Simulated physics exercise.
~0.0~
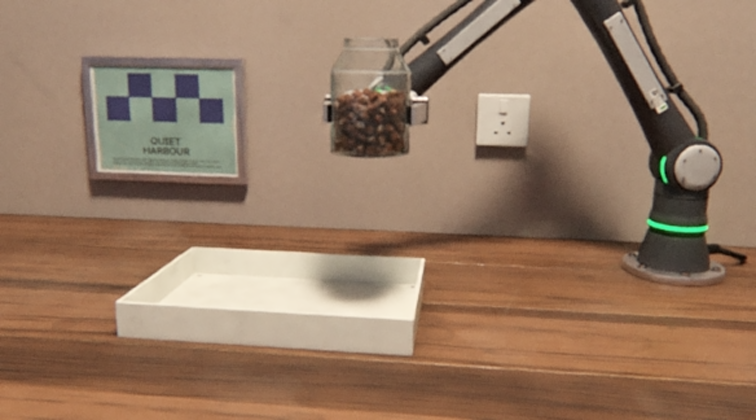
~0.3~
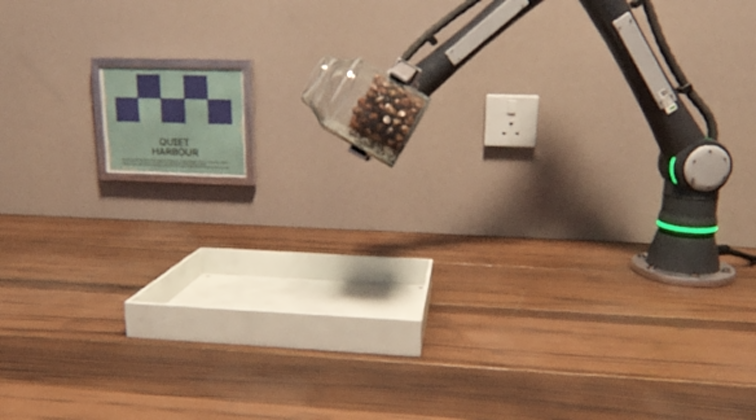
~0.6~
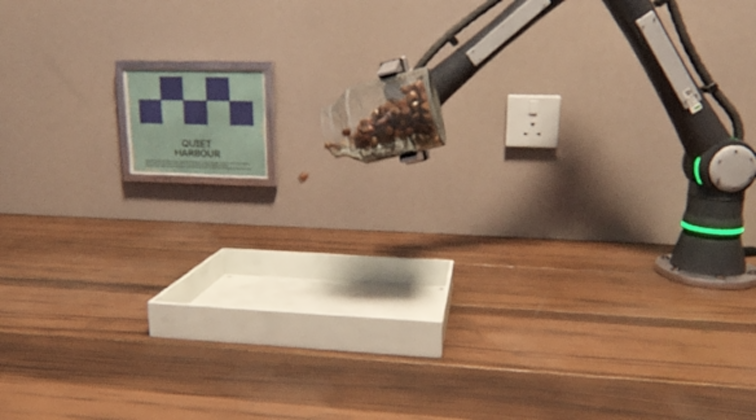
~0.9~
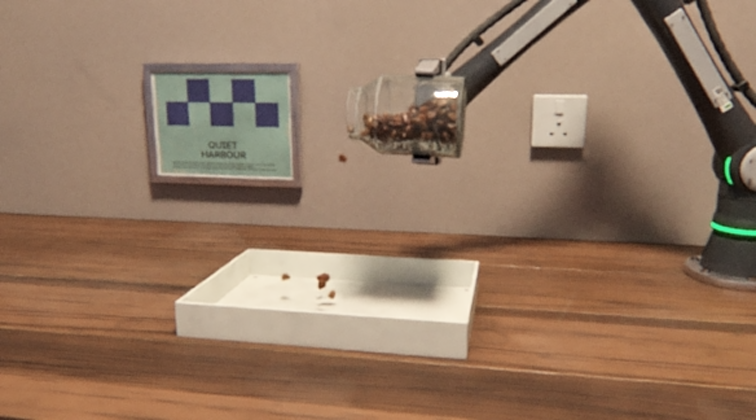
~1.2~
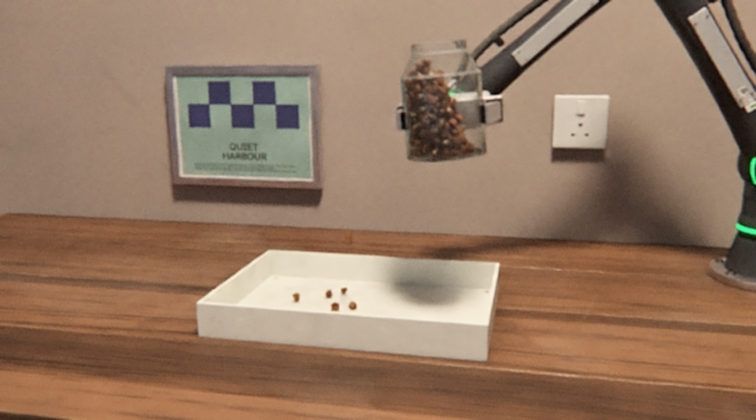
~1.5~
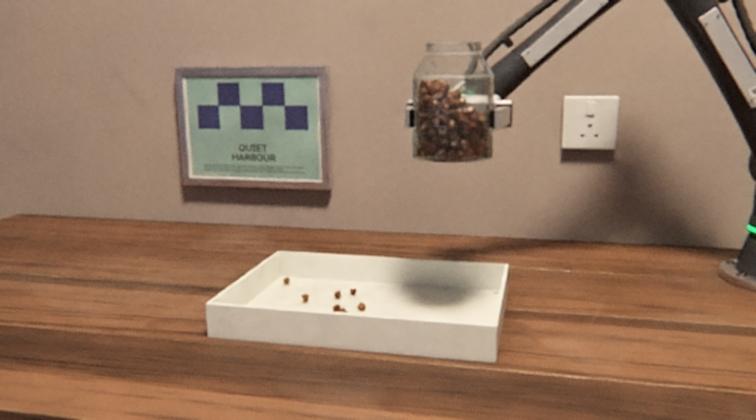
A robot arm tips a jar of brown pellets, drops a few into a white tray, then rights it.
